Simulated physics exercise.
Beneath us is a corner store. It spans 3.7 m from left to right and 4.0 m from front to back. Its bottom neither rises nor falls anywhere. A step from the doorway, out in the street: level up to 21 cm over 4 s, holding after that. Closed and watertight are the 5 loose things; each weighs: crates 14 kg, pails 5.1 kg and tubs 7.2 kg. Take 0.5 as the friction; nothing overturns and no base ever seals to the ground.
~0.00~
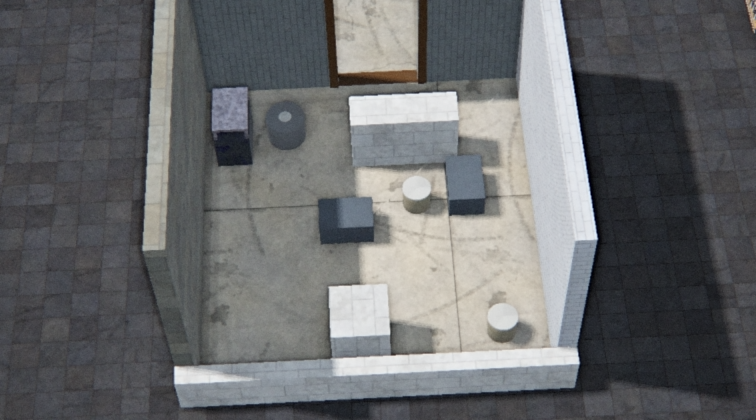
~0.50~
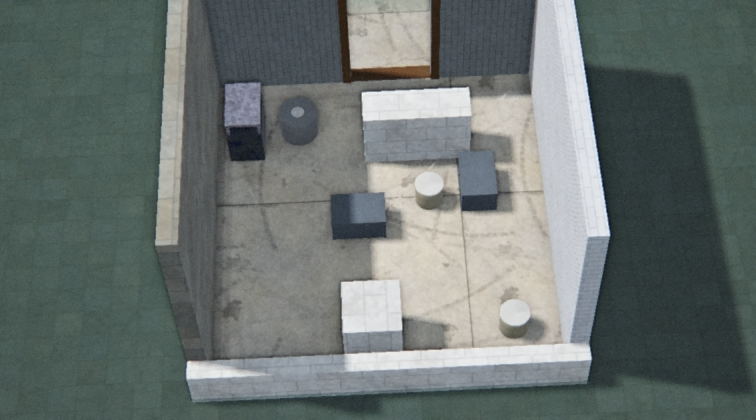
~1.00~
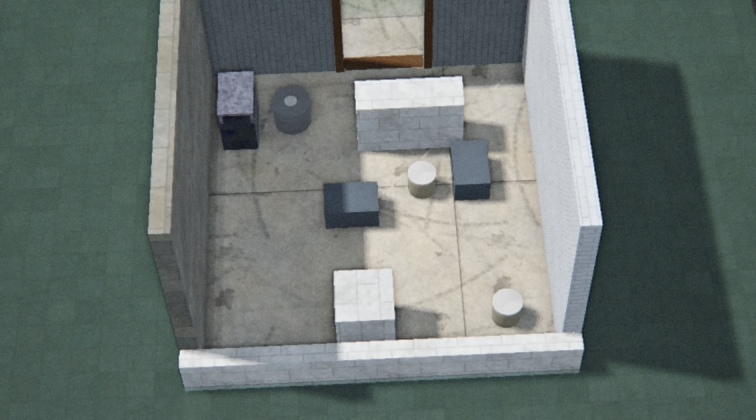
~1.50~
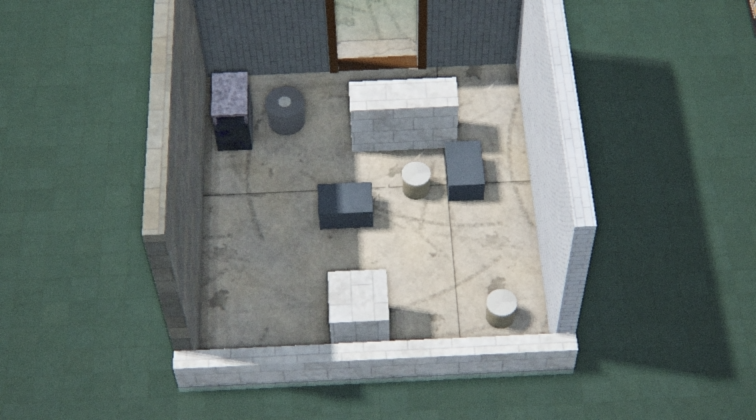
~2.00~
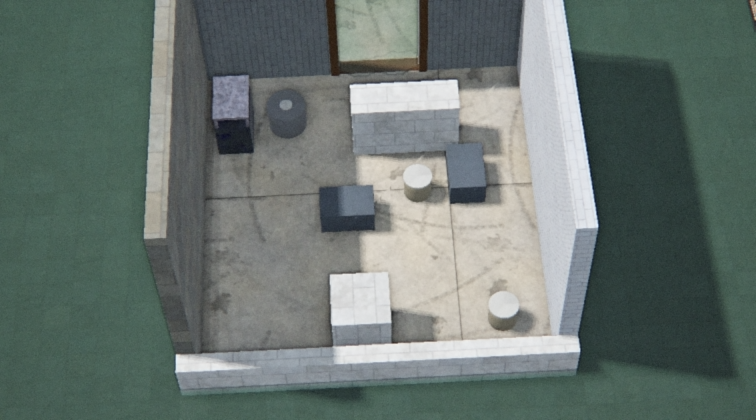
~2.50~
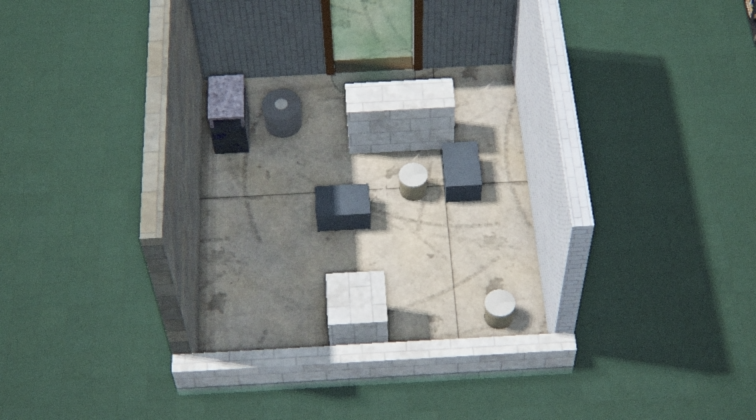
A small roofless room with pale block walls and a stained concrete floor is seen from high above, its brown-framed doorway in the far grey wall. White blocks stand at the back and front, dark grey boxes near the middle, a speckled dark block and grey drum at back left, and two pale round stools to the right. The surrounding grey paving turns dark green, the doorway's floor later tints green, and the objects stay put while the view shifts slightly.
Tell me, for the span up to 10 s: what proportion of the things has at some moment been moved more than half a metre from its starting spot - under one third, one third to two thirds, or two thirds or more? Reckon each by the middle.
Under one third.
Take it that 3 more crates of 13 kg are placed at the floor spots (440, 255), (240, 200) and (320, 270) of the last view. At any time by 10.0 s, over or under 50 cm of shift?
Well, it goes below, above, below.
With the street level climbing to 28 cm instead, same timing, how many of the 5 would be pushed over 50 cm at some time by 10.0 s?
Then the count would be 3.
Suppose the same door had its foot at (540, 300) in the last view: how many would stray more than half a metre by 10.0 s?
That would give 4.
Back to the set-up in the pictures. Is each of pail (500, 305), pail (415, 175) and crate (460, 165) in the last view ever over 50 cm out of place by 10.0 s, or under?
Taking them in turn, the first is within the limit, the second within the limit and the third within the limit.
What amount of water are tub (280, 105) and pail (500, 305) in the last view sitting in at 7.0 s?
Close to 7 and 2 centimetres.
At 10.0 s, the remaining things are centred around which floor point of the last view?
I'd put it around (400, 242).
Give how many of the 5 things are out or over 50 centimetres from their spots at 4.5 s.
The count is 0.
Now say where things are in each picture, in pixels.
In the first picture, a crate at (465, 177) rests on the ground; a crate at (346, 213), on the bottom; water covers 0.0 m2; 0 of 5 have shifted.
In the second picture, a crate at (478, 173), on the bottom; a crate at (358, 208), on the bottom; 0.0 m2 under water; 0 of 5 have shifted.
In the third picture, a crate at (471, 162), on the bottom; a crate at (351, 197), on the bottom; 0.0 m2 under water; 0 of 5 have shifted.
In the fourth picture, a crate at (465, 163), on the bottom; a crate at (345, 198) rests on the ground; water covers 0.0 m2; 0 of 5 have shifted.
In the fifth picture, a crate at (466, 165), on the bottom; a crate at (347, 201), on the bottom; 0.0 m2 under water; 0 of 5 have shifted.
In the sixth picture, a crate at (462, 164), on the bottom; a crate at (342, 200) rests on the ground; 0.4 m2 under water; 0 of 5 have shifted.
After 3.5 s 0 of 5 are over 50 cm from their spots; 0 afloat.
After 4.5 s 0 of 5 are over 50 cm from their spots; 0 afloat.
After 7.0 s 0 of 5 are over 50 cm from their spots; 1 afloat.
After 10.0 s 1 of 5 are over 50 cm from their spots, and 1 have been at some point; 1 afloat.
